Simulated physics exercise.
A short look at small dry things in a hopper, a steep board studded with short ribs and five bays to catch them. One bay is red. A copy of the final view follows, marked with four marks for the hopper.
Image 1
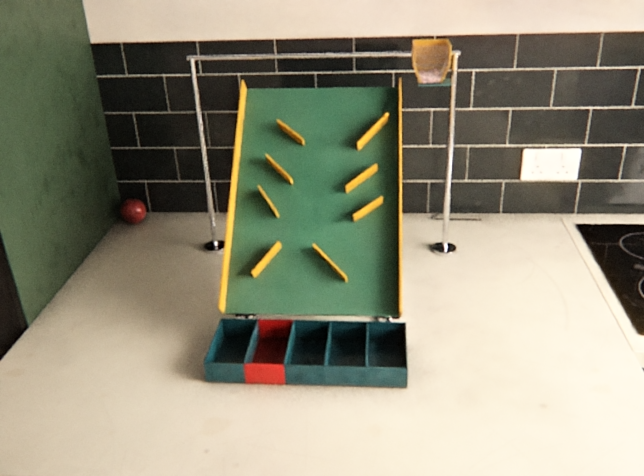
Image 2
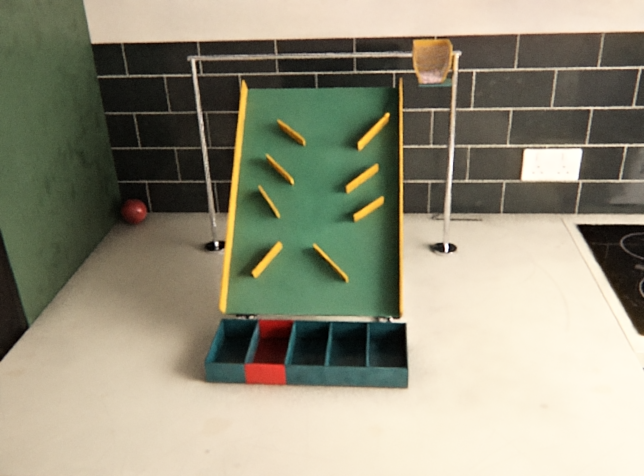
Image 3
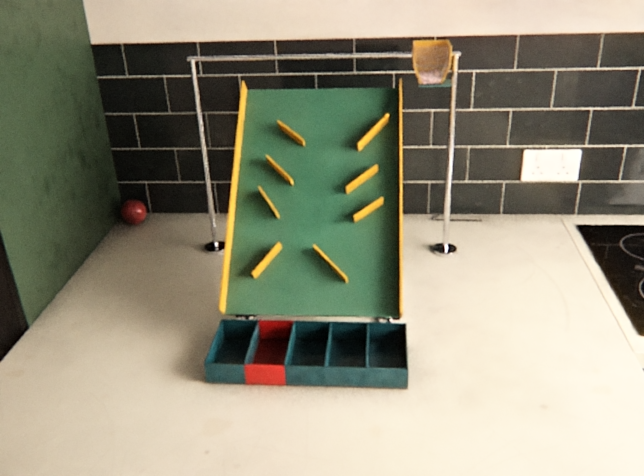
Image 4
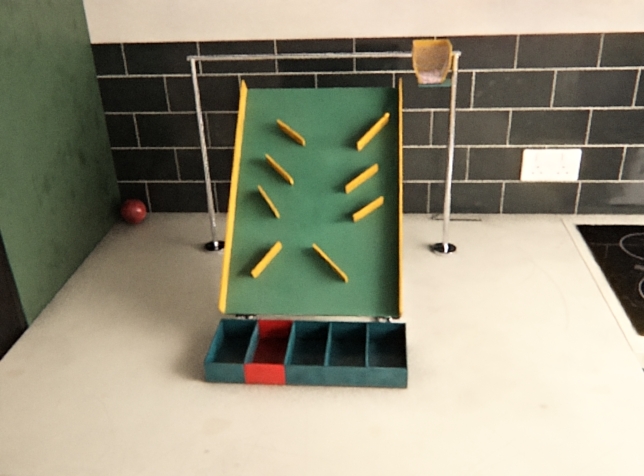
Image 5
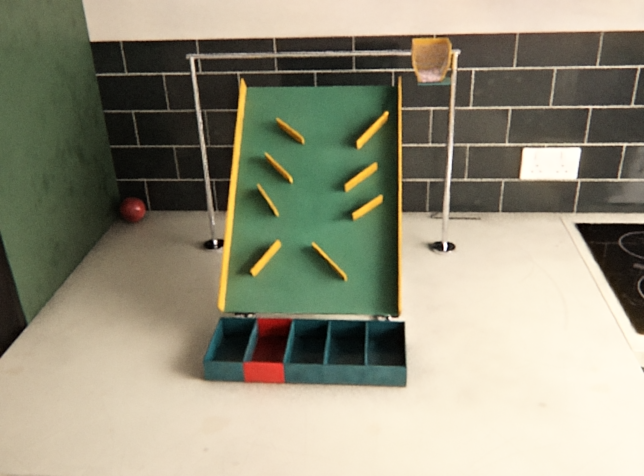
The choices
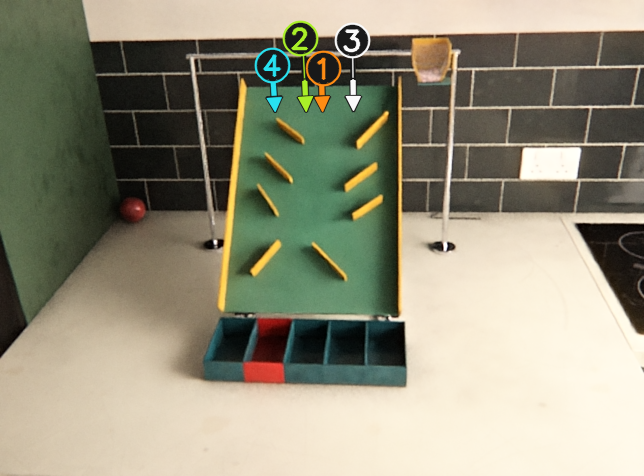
In the video, a steep green board with yellow ribs stands on a pale countertop, a small container mounted at its upper right and five bays at its base, the second from left red; nothing visibly moves.
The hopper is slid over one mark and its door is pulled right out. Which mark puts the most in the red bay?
It is 3.
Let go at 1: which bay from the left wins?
It is the fifth one.
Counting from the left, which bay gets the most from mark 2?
The fifth.
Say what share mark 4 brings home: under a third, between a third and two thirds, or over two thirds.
Under a third.
On the marked copy, mark 1 meets the board at (322, 106); mark 2 meets the board at (305, 106); mark 3 meets the board at (353, 105); mark 4 meets the board at (274, 106).
For mark 1, a small part in the red bay, about two thirds in other bays, a small part outside the box.
For mark 2, a stray few in the red bay, most in other bays, a small part outside the box.
For mark 3, about a third in the red bay, about half in other bays, a small part outside the box.
For mark 4, a small part in the red bay, most in other bays, a small part outside the box.
